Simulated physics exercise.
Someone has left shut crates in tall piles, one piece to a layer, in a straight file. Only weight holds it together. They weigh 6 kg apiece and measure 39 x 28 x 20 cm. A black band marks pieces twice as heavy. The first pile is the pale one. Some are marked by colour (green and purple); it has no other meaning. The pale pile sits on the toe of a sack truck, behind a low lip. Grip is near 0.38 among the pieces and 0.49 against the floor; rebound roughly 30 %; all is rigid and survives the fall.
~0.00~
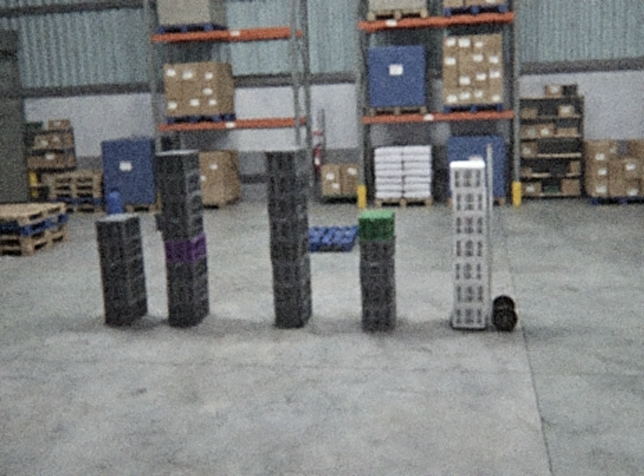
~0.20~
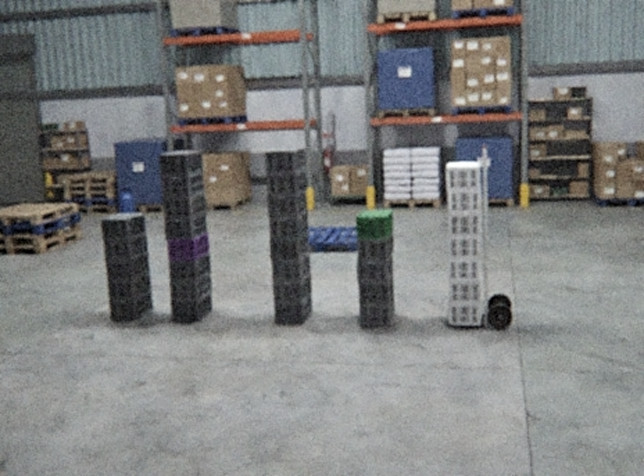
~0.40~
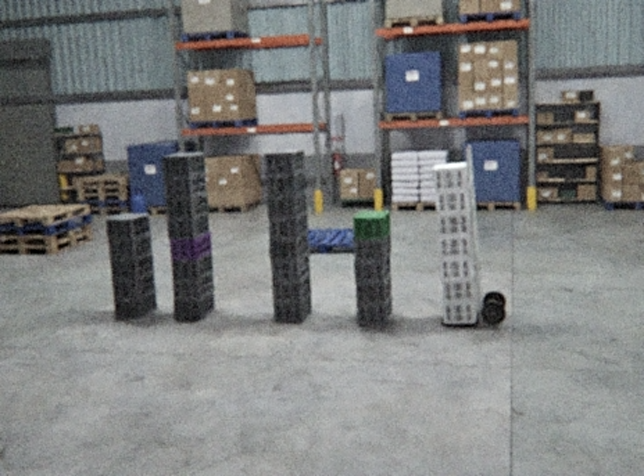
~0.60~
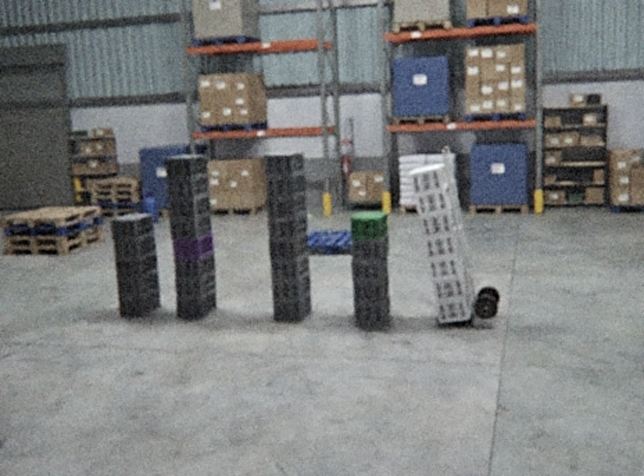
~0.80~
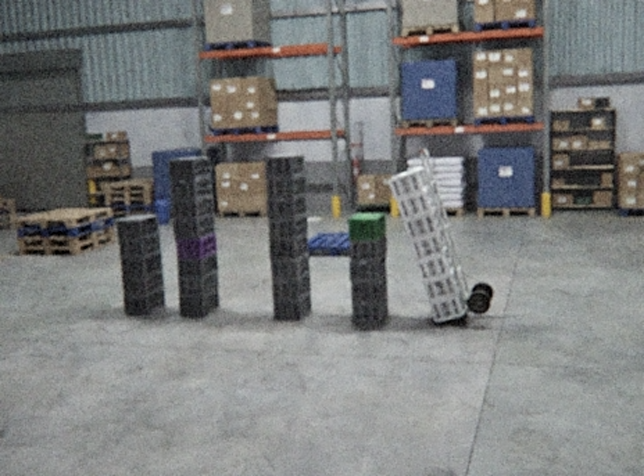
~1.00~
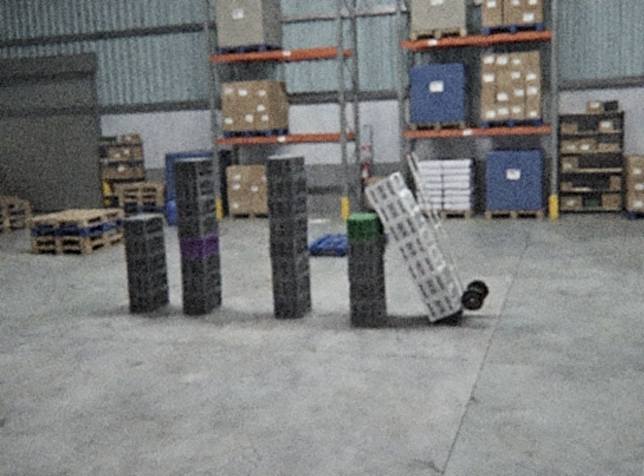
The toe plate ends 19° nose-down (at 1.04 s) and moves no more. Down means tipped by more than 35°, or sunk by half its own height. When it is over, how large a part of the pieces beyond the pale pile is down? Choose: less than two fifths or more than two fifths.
It comes to over two fifths.
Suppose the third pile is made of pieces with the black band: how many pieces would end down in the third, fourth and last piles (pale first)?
Then third 8, fourth 7, last 5.
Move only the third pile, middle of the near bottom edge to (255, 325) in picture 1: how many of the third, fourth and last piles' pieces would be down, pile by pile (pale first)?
In that case third 7, fourth 7, last 5.
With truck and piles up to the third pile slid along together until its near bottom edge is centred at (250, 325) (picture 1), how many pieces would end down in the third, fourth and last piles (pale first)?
In that case third 8, fourth 8, last 5.
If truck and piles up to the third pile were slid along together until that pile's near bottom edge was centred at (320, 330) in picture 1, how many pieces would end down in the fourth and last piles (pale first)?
In that case fourth 7, last 4.
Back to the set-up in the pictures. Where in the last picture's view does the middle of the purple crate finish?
At about (176, 296).
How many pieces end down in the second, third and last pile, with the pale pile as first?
Second 5, third 8, last 4.
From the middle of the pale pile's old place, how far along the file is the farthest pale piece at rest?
Roughly 210 cm along.
By 1.70 s, 7 of the pale pile down; none of the 26 other crates down, 6 disturbed; green crate tilted 26°, 8 cm lower.
By 2.54 s, 7 of the pale pile down; 13 of the 26 other crates down; green crate tilted 49°, 42 cm lower; purple crate moved 6 cm.
By 3.72 s, 7 of the pale pile down; 21 of the 26 other crates down; purple crate on its side; green crate tilted 47°, 52 cm lower.
When it is over (4.9 s), 7 of the pale pile down; 22 of the 26 other crates down; purple crate on its side; green crate tilted 47°, 52 cm lower. That is 85 per cent. In pixels of the last frame, middles, purple crate near (176, 296), green crate near (273, 276).
